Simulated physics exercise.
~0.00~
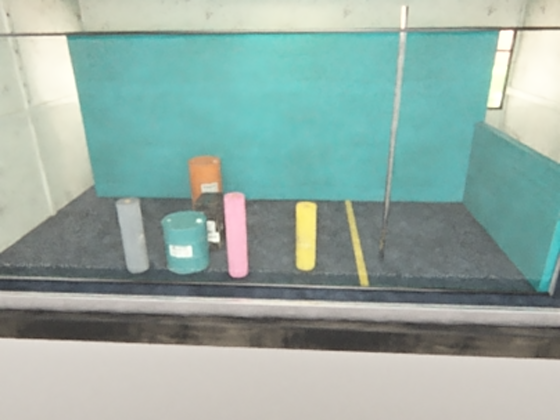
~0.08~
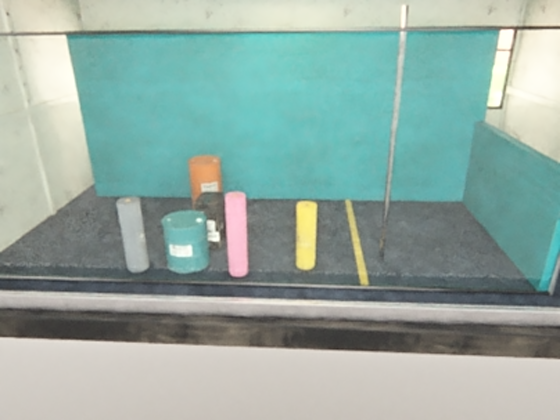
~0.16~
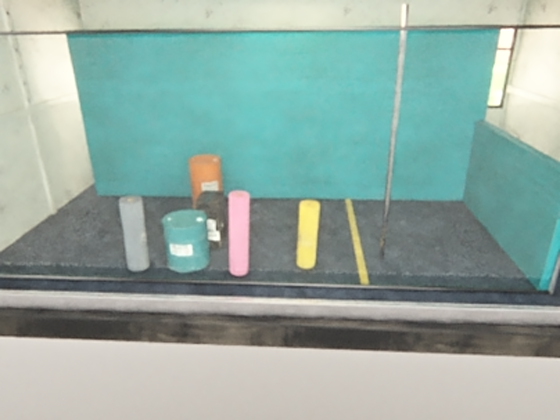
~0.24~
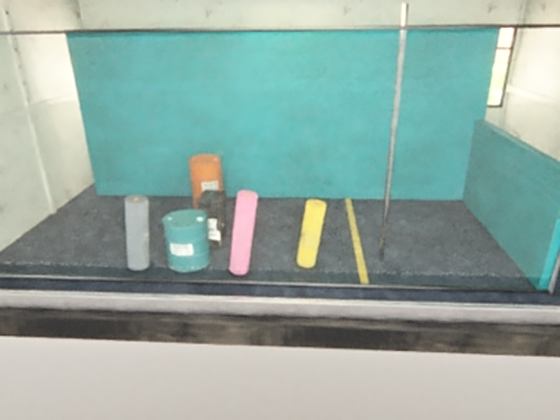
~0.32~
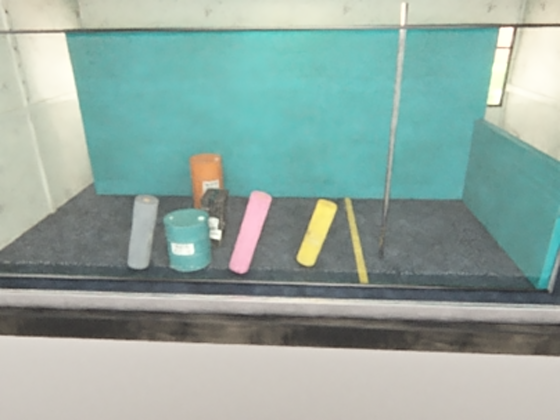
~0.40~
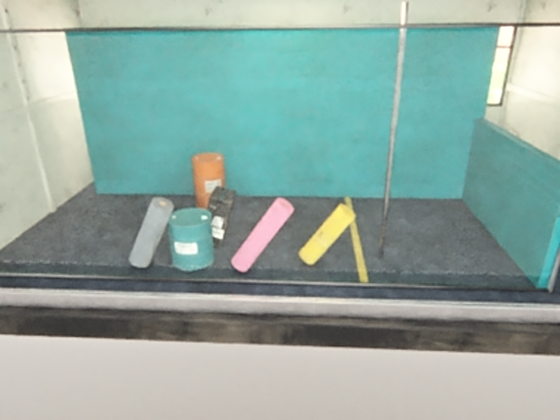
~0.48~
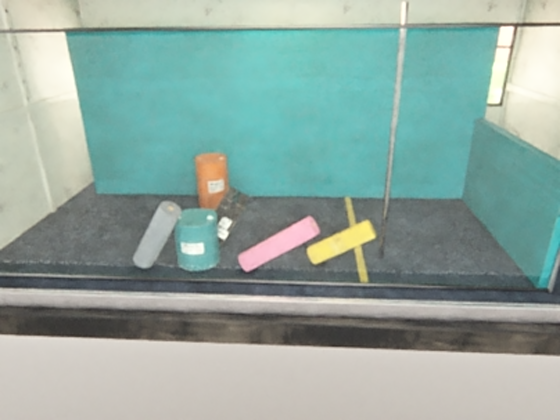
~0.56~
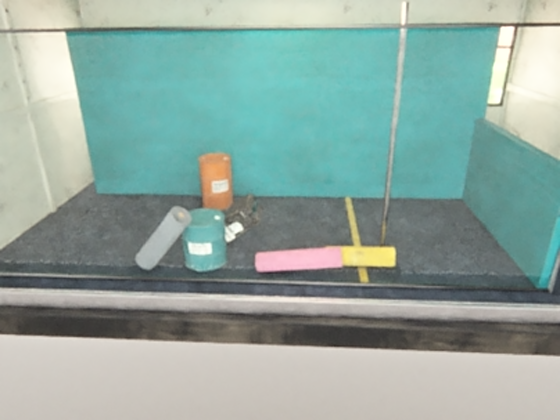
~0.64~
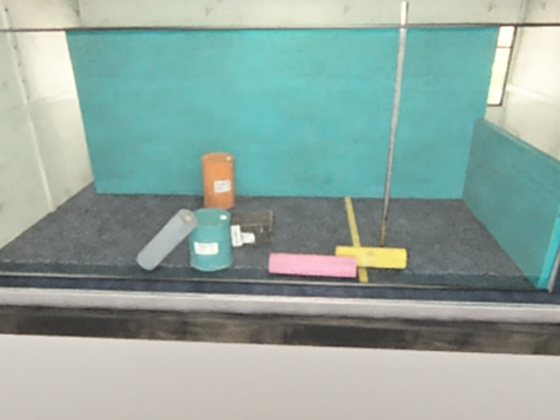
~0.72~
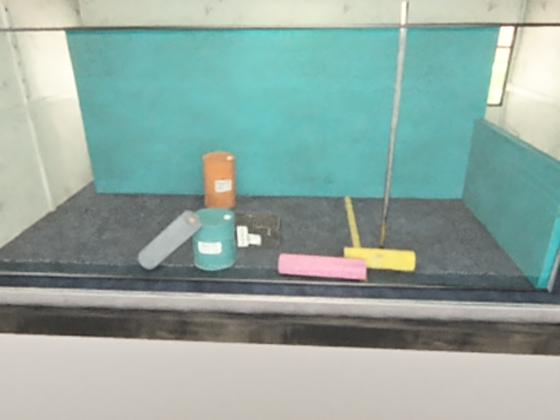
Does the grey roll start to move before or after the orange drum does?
The grey roll starts to move before the orange drum, which stays in place at first and shifts only later.
